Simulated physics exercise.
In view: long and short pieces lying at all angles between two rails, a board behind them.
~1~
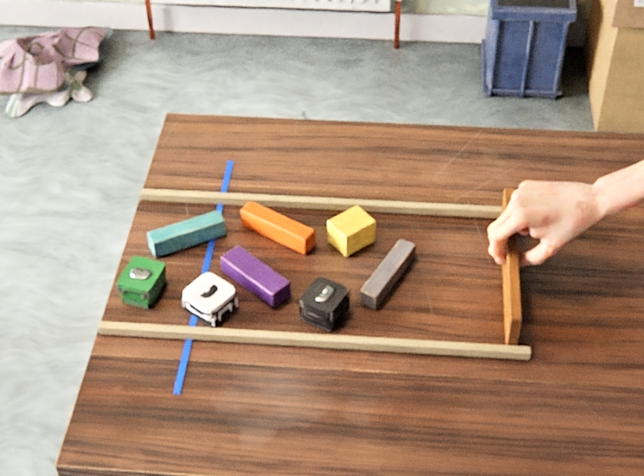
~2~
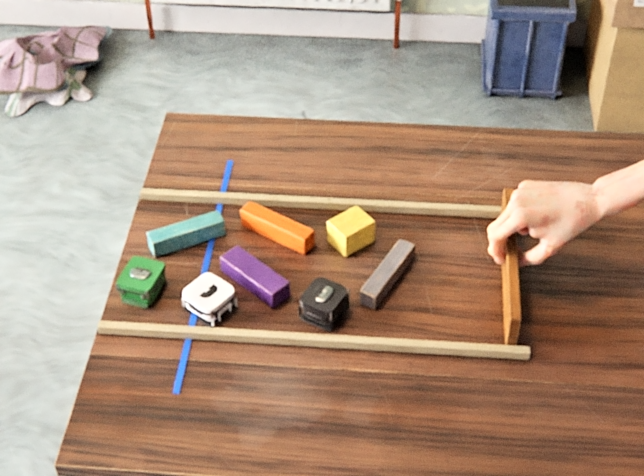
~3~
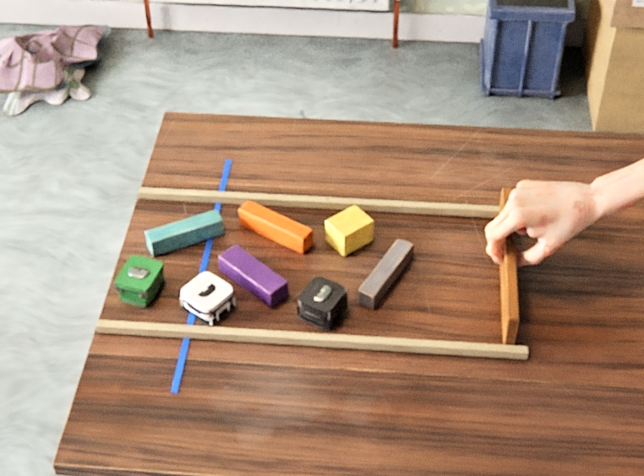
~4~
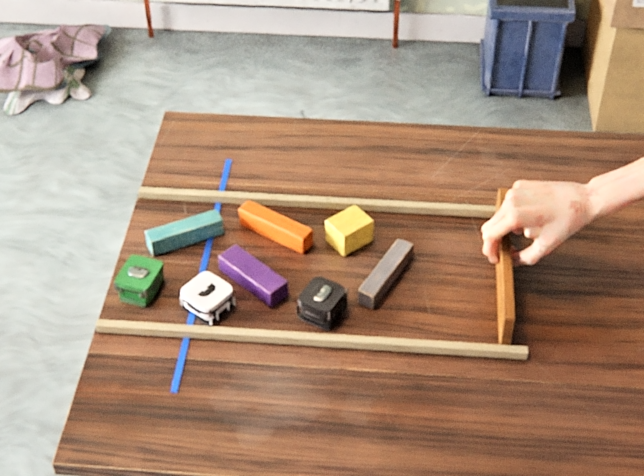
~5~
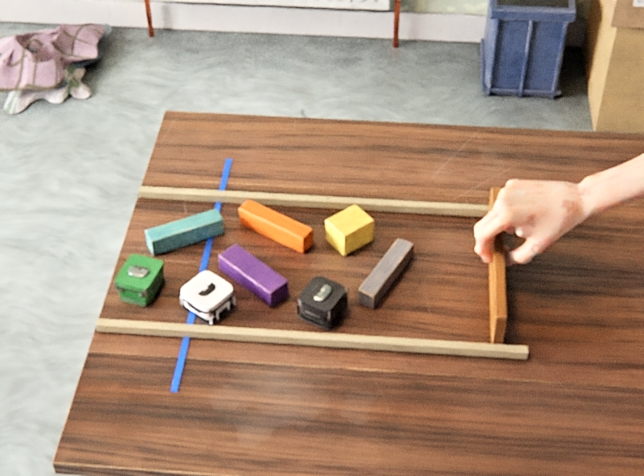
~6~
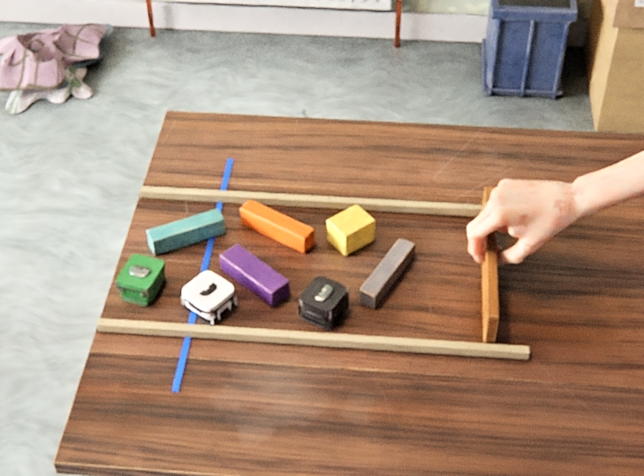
We see coloured blocks and small cases lying at various angles between two rails on a wooden table, while a hand at the right slides an upright board slightly left; the pieces stay still, untouched by it.
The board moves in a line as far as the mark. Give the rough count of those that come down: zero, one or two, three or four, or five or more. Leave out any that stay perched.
As it turns out, the number that fall off is one or two.
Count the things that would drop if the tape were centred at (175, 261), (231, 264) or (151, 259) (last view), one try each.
The counts: 3, 0 and 5.
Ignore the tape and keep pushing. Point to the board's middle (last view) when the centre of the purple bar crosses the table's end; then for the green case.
Its middle is around (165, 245) and around (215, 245).
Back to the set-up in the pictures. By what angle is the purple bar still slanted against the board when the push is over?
Near 30 degrees.
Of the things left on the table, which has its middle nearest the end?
That is the white case.
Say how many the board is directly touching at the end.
It touches 3.
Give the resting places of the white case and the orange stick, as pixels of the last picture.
The white case stops around (133, 285); the orange stick around (168, 230).
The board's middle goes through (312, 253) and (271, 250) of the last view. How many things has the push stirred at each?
5 and 7.
Early on, none off yet; green case at rest near (142, 280); turquoise bar at rest near (187, 232); white case at rest near (209, 298).
Finally, the number that fall off is one or two; lost, turquoise bar and green case.
